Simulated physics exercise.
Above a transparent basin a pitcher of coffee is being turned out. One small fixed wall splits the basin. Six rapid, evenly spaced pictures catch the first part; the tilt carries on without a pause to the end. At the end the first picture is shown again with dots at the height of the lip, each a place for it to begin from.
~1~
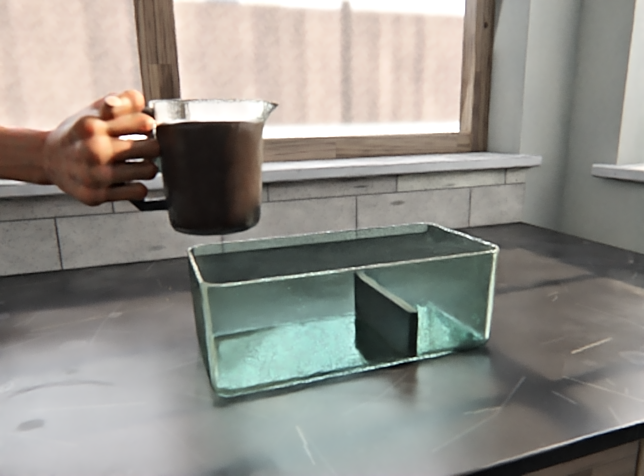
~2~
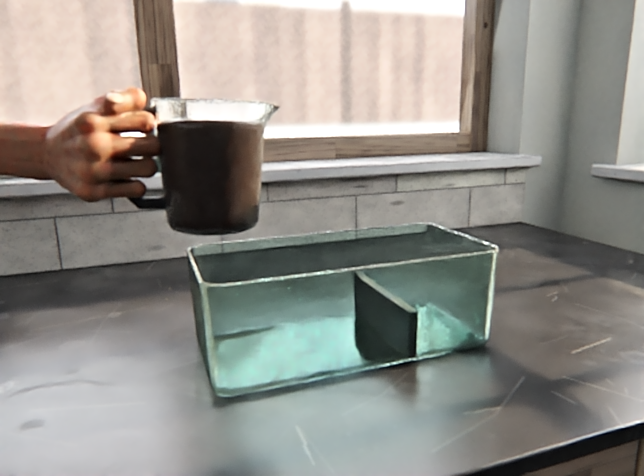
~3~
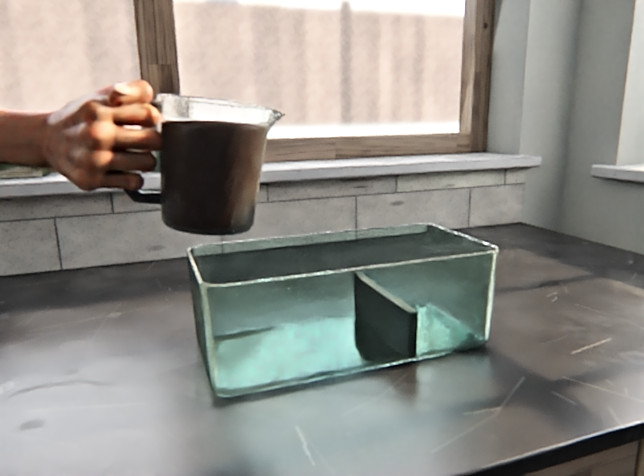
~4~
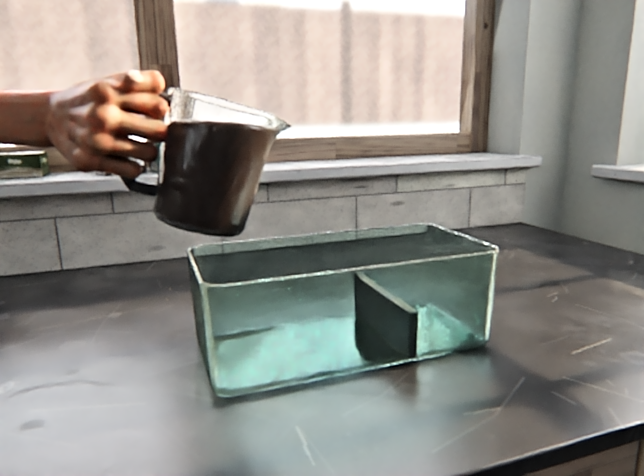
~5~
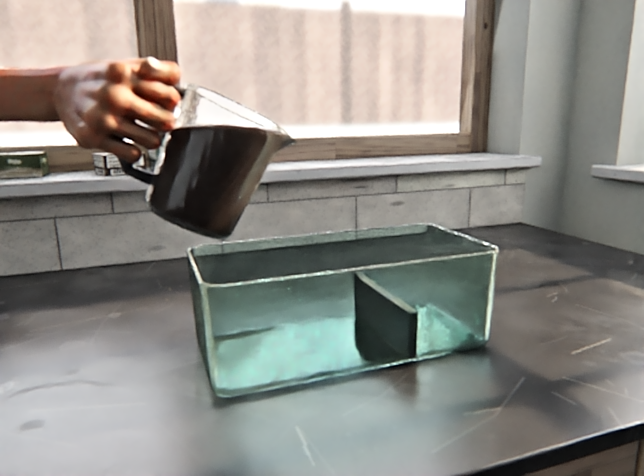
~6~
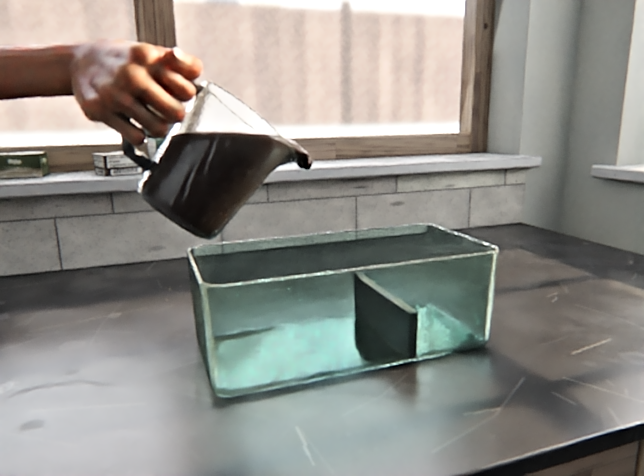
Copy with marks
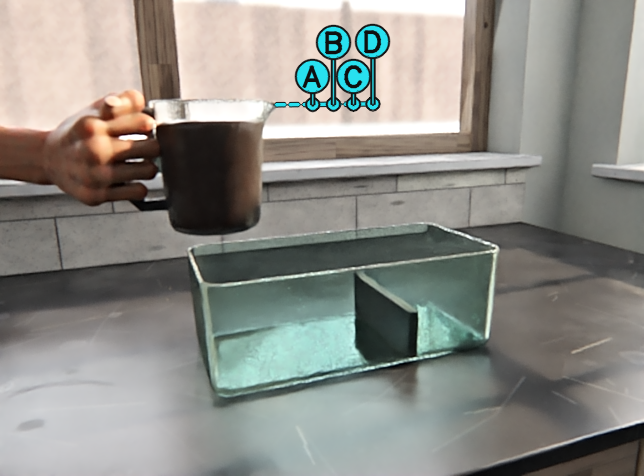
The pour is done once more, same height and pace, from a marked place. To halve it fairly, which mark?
It is B.
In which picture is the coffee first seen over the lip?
Picture 6.
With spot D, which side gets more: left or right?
The right one.
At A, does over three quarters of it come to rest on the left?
Yes, it does.
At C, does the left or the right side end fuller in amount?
The right one.
In cyan, A at (312, 104); B at (333, 104); C at (353, 104); D at (372, 103).
If A is chosen, about 90 % ends left of the wall and 9 % right of it.
If B is chosen, about 51 % ends left of the wall and 48 % right of it.
If C is chosen, about 14 % ends left of the wall and 84 % right of it.
If D is chosen, about 11 % ends left of the wall and 87 % right of it; 3 % is lost outside.
